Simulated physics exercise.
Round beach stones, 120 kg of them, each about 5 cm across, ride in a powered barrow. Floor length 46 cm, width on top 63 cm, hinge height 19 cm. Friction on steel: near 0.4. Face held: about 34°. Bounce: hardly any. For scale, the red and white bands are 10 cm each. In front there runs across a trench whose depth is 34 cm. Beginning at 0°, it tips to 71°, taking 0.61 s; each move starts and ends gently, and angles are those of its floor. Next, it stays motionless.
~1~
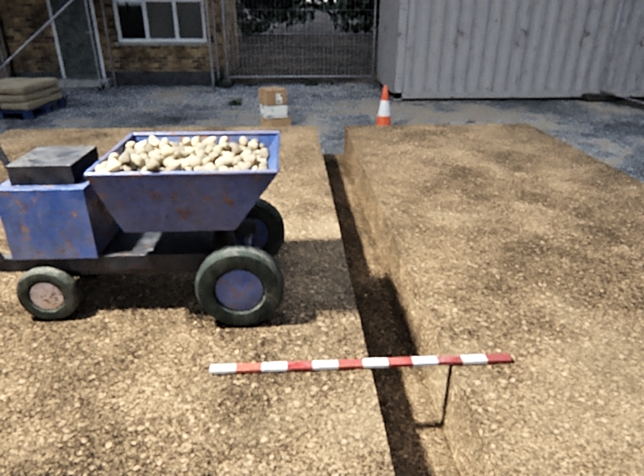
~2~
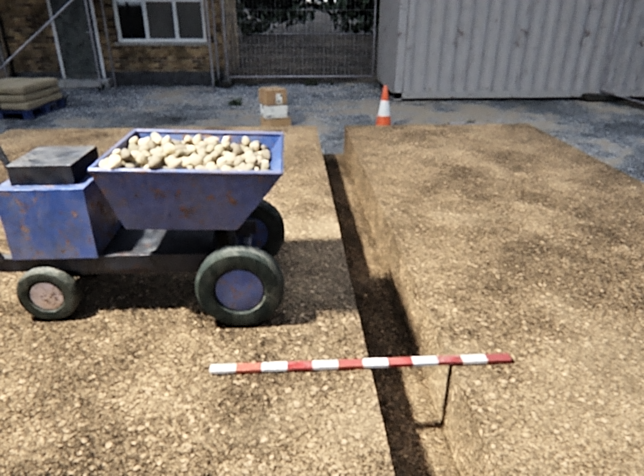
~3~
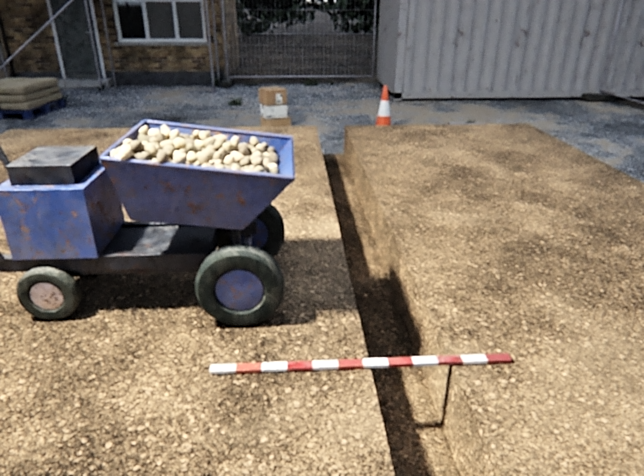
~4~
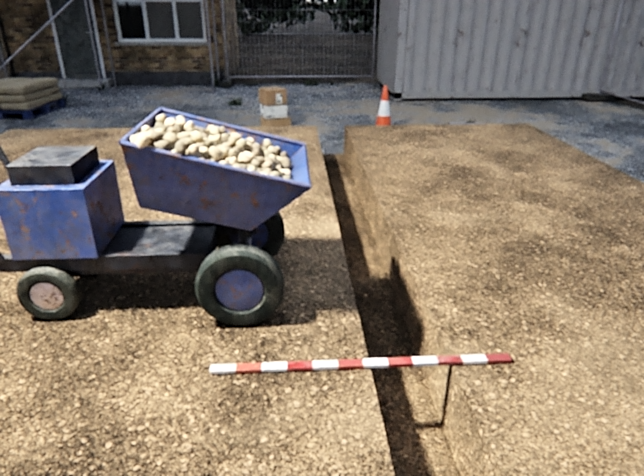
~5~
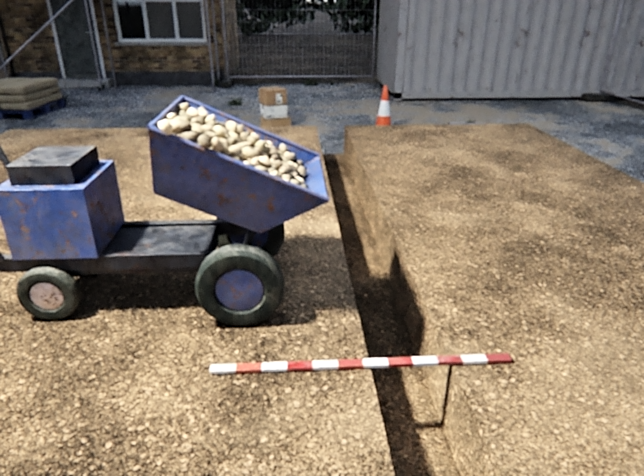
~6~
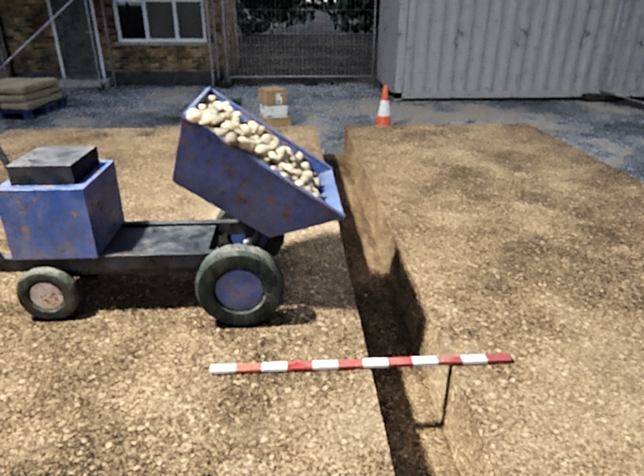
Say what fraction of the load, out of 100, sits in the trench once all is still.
About 68 out of 100.
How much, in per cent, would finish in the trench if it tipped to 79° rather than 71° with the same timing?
Roughly 75% would end there.
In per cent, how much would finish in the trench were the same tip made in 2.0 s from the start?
Then about 95 per cent.
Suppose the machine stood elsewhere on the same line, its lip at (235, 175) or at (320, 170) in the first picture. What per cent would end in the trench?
Near 95 then near 30 percent.
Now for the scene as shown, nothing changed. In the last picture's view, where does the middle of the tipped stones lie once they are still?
About (400, 323).
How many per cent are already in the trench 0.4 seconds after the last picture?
I'd put it near 35 per cent.
Then, 0.2 s after the last picture the floor is at 60°, 100 % in the tray; the foremost stones are at (356, 223).
Then, 0.4 s after the last picture the floor is at 71°, 58 % in the tray, 37 % in the trench, 6 % past the trench; the foremost stones are at (434, 275).
Then, 0.8 s after the last picture the floor is at 71°, 13 % in the tray, 55 % in the trench, 32 % past the trench; the foremost stones are at (582, 275).
Then, 2.7 s after the last picture the floor is at 71°, 0 % in the tray, 68 % in the trench, 32 % past the trench; the foremost stones are past the picture's edge.
